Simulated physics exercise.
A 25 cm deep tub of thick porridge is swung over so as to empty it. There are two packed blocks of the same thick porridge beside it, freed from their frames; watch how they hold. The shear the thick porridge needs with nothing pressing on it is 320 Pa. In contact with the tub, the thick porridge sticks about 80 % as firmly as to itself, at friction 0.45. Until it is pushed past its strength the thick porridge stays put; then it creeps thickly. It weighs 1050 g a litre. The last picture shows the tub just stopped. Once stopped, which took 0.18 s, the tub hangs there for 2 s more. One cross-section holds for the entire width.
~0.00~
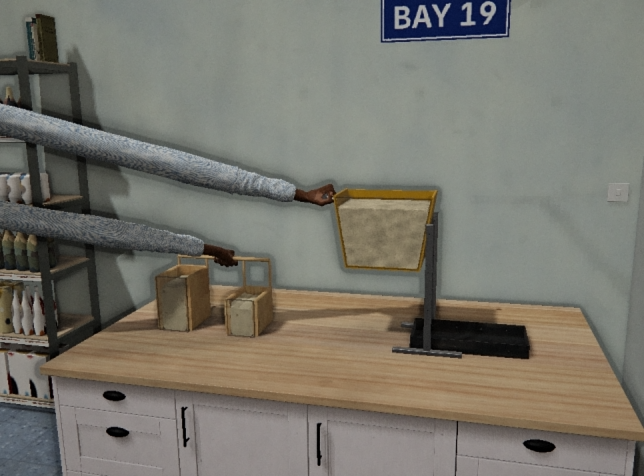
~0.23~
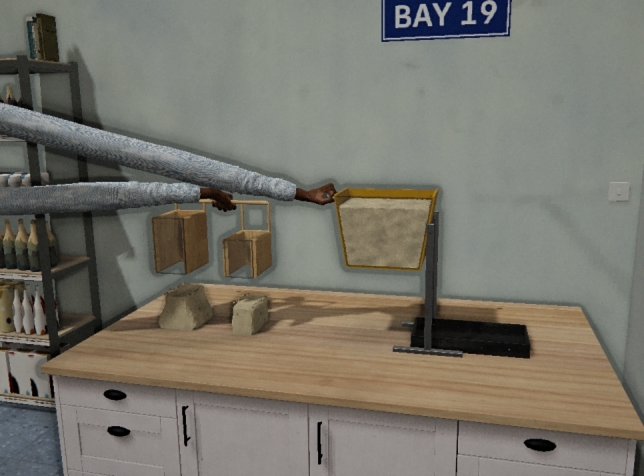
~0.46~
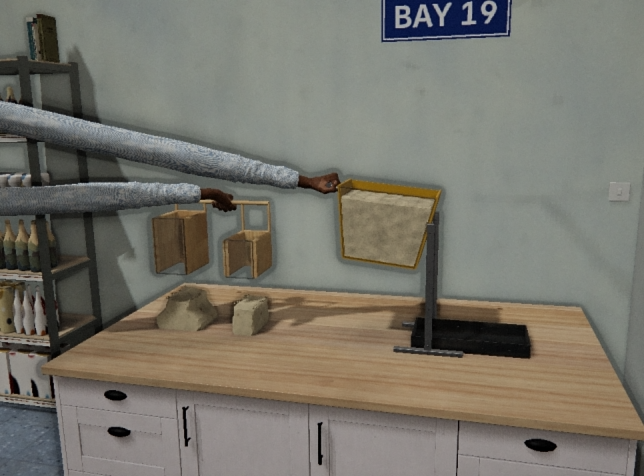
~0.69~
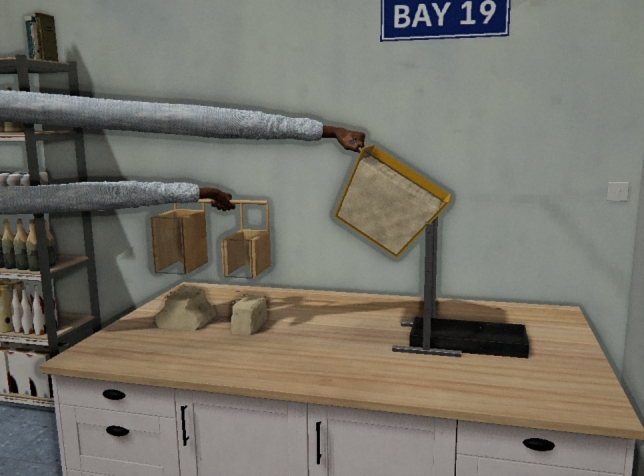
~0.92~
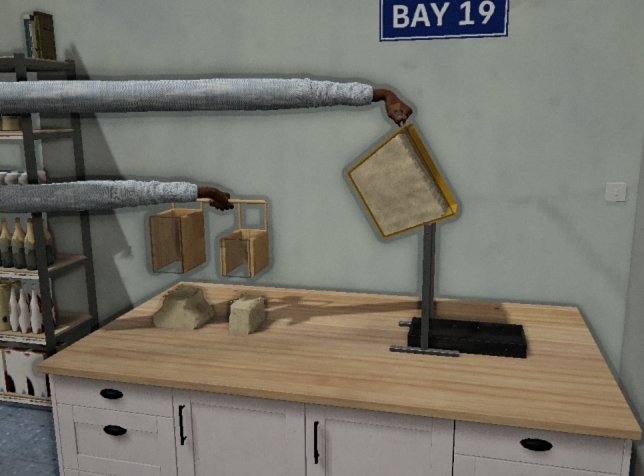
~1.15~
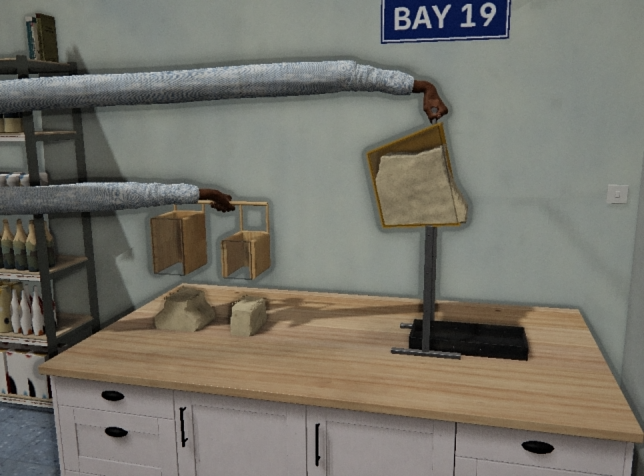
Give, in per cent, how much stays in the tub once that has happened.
Roughly 46 out of 100.
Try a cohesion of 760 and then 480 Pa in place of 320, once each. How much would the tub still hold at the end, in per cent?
In that order: 100 %, 60 %.
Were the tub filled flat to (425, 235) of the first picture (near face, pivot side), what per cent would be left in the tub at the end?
100 %.
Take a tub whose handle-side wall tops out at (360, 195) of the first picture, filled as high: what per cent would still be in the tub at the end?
Near 75 per cent.
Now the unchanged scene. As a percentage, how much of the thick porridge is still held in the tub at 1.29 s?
It comes to about 75 percent of the start.
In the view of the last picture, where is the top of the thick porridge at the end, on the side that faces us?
I'd say it peaks at roughly (406, 189) in the last picture.
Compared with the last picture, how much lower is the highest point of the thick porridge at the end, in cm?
13 cm.
After 1.29 s, the tub is at 77 degrees and holds 77 %.
After 1.46 s, the tub is at 77 degrees and holds 58 %.
After 1.63 s, the tub is at 77 degrees and holds 49 %.
After 1.80 s, the tub is at 77 degrees and holds 46 %.
After 3.15 s, at the end, the tub is at 77 degrees and holds 46 %.
